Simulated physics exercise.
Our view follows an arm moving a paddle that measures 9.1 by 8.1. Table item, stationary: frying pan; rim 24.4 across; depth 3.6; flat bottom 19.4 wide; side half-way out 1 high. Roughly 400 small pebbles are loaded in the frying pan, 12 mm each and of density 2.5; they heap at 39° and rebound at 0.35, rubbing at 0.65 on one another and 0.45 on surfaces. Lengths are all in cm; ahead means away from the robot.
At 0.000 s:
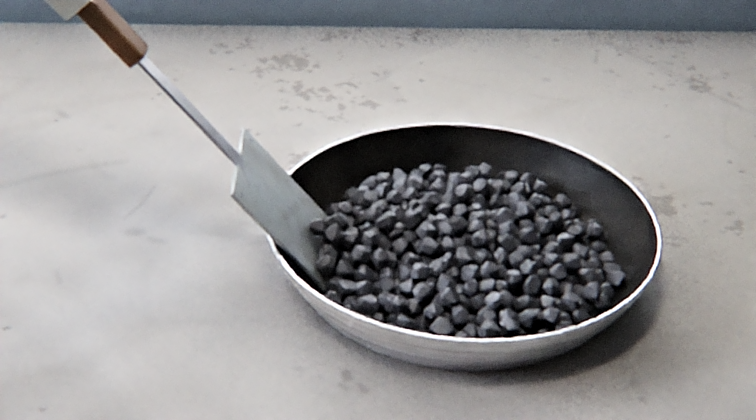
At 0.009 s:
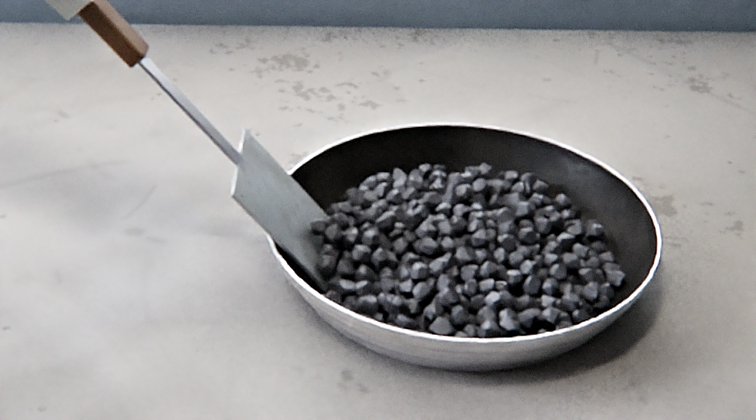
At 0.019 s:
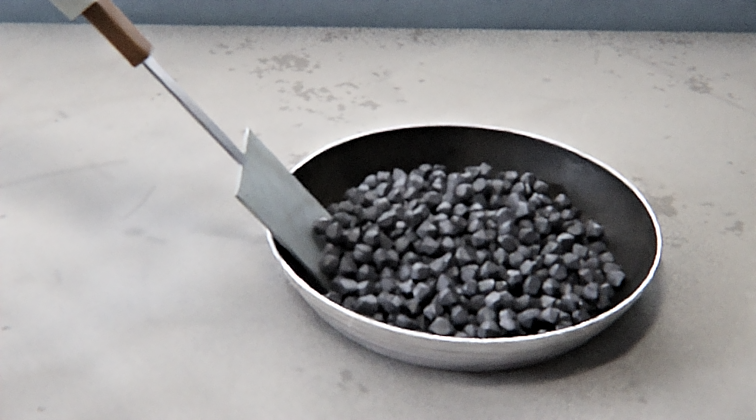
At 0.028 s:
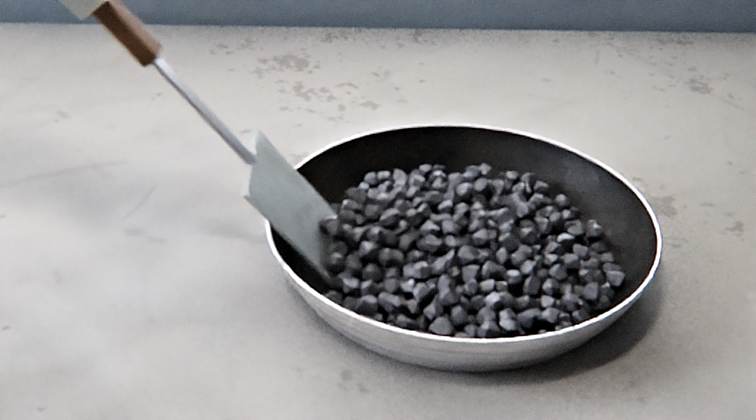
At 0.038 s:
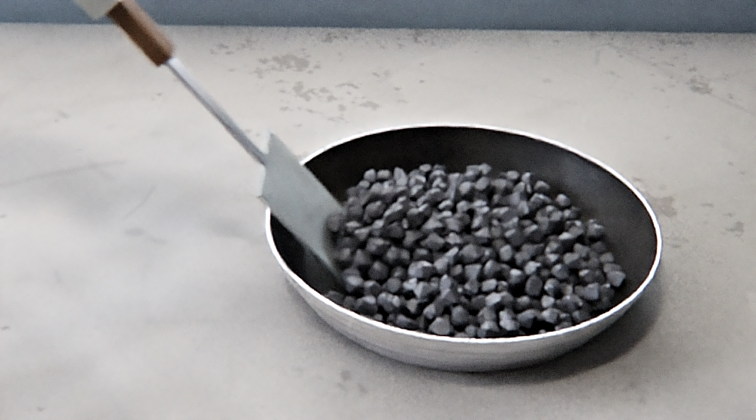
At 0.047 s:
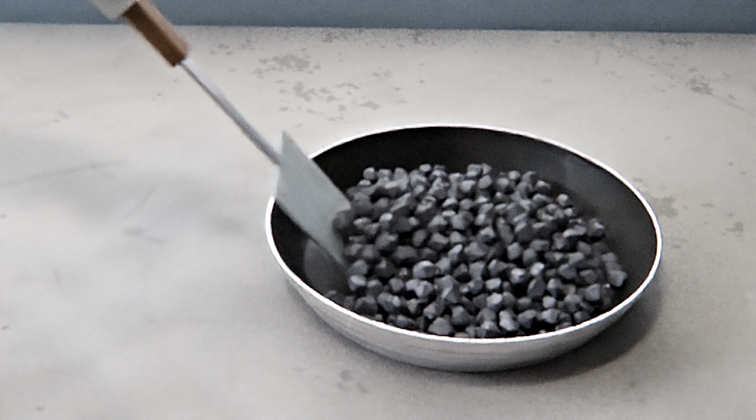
The footage shows a flat metal paddle with a wooden handle resting at the left side of a frying pan full of dark pebbles, then sliding slightly right, pressing into the near pebbles while the rest barely shift.
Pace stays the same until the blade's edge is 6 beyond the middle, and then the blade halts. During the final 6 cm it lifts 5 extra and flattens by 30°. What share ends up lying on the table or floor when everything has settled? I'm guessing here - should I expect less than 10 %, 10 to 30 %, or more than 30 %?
You should expect 10 to 30 %.
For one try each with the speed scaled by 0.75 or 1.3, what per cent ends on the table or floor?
About 10 and 25 per cent.
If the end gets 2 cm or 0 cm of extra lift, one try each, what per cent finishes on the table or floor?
I'd put it near 5 in a hundred, then near 0 in a hundred.
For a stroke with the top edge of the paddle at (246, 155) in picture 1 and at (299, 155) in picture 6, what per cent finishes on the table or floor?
15 %.
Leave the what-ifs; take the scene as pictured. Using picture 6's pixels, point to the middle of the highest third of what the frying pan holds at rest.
It is centred near (588, 226) in the last view.
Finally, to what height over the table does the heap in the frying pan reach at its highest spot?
It reaches about 5.0 cm.
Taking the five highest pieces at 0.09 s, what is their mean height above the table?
About 5 centimetres.
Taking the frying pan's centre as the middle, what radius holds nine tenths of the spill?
The distance is roughly 35 cm.
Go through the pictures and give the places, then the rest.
Paddle top edge at (237, 160), sloping 52°; upper third of the load around (449, 230), from x 320 to 615, top at y 170; 401 in the frying pan, in the first frame.
Paddle top edge at (238, 160), sloping 52°; upper third of the load around (449, 230), from x 320 to 615, top at y 170, in the second frame.
Paddle top edge at (242, 160), sloping 52°; upper third of the load around (447, 229), from x 325 to 615, top at y 170, in the third frame.
Paddle top edge at (251, 160), sloping 52°; upper third of the load around (449, 230), from x 330 to 615, top at y 170, in the fourth frame.
Paddle top edge at (263, 160), sloping 52°; upper third of the load around (446, 228), from x 330 to 615, top at y 170, in the fifth frame.
Paddle top edge at (277, 160), sloping 52°; upper third of the load around (451, 226), from x 330 to 620, top at y 170; 401 in the frying pan, in the sixth frame.
By 0.09 s, sloping 52°, highest piece 6 above the table; 401 in the frying pan.
By 0.14 s, sloping 41°, highest piece 7 above the table; 401 in the frying pan.
By 0.36 s, sloping 22°, highest piece 5 above the table; 337 in the frying pan, 63 on the table or floor, 1 on the blade or in flight.
By 1.41 s, sloping 22°, highest piece 5 above the table; 337 in the frying pan, 64 on the table or floor.
Final count, 337 in the frying pan, 64 on the table or floor. That is 16 % on the table or floor.
